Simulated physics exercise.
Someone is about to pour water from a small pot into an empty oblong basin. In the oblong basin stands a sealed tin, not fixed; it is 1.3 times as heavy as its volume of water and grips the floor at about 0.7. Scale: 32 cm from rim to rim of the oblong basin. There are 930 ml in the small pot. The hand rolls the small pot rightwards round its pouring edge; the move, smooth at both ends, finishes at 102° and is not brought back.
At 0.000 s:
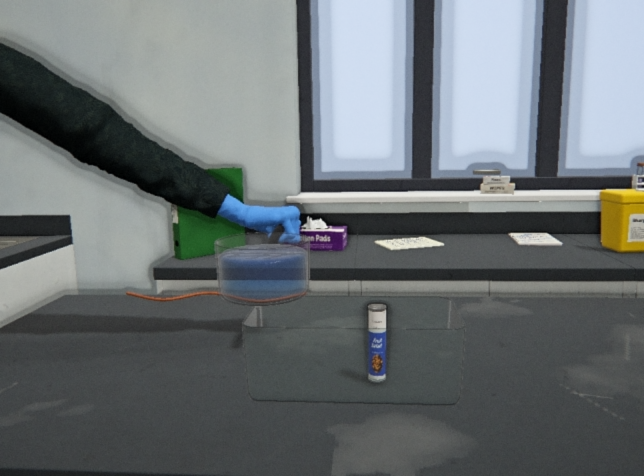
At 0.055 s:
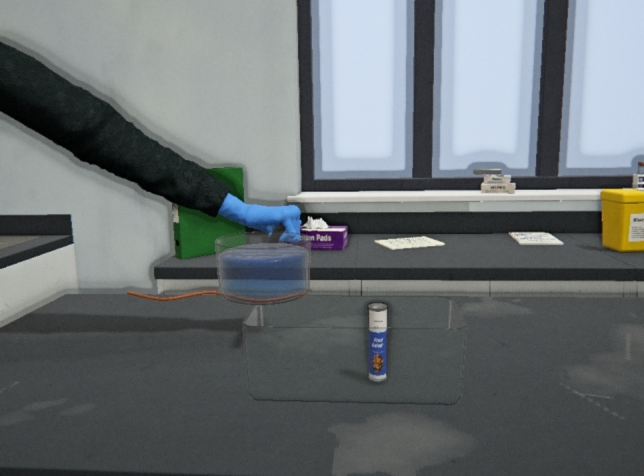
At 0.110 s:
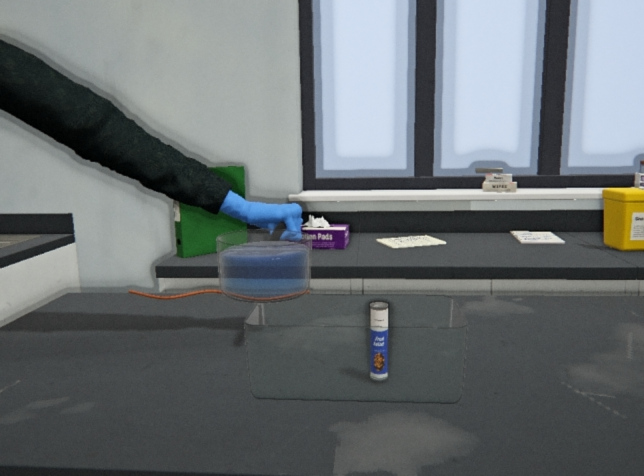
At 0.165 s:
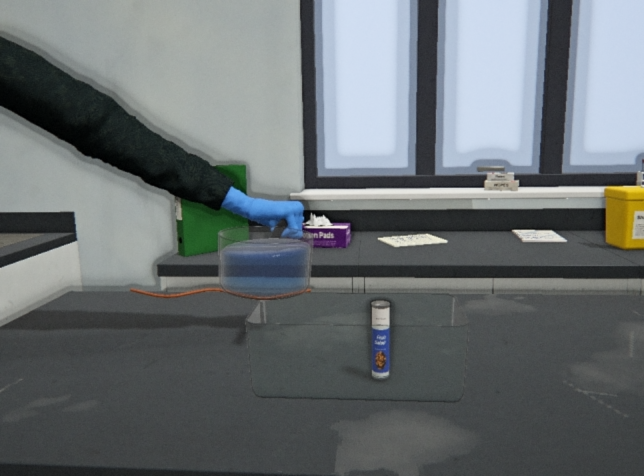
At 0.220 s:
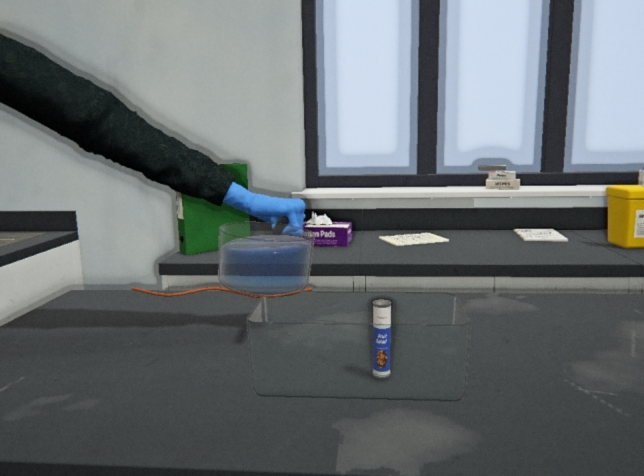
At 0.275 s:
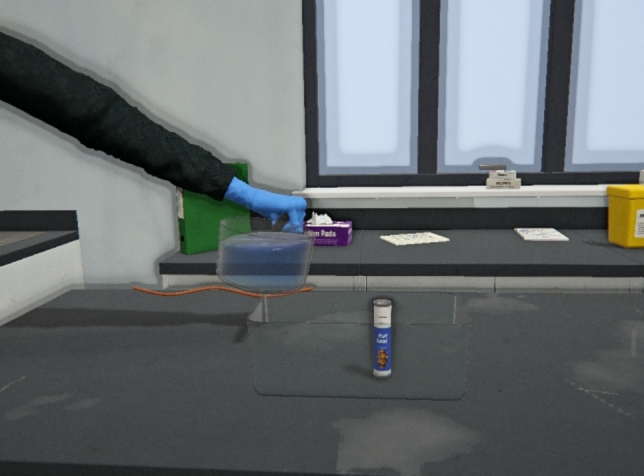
Blue-gloved hand gradually tilting a small clear pot of blue liquid rightwards above a dark worktop, a small tin standing nearby.
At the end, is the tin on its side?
It falls.
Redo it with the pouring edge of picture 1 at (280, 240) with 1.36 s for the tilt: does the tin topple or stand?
Then it remains upright.
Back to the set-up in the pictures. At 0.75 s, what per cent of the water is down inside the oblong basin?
Some 5 per cent.
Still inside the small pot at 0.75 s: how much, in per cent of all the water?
Some 74 per cent.
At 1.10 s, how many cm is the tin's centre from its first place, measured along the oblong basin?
Some 0 cm.
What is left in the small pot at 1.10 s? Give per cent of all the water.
Some 18 per cent.
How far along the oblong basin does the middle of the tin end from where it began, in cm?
About 6.0 cm.
After 0.75 s the tilt is 59° and 74 per cent is still to pour; the tin stands where it began.
After 1.10 s the tilt is 93° and 18 per cent is still to pour; the tin stands where it began.
After 1.46 s the tilt is 102° and 1 per cent is still to pour; the tin leans 47°.
After 1.86 s the tilt is 102° and 0 per cent is still to pour; the tin lies on its side.
In the end the tin lies on its side.
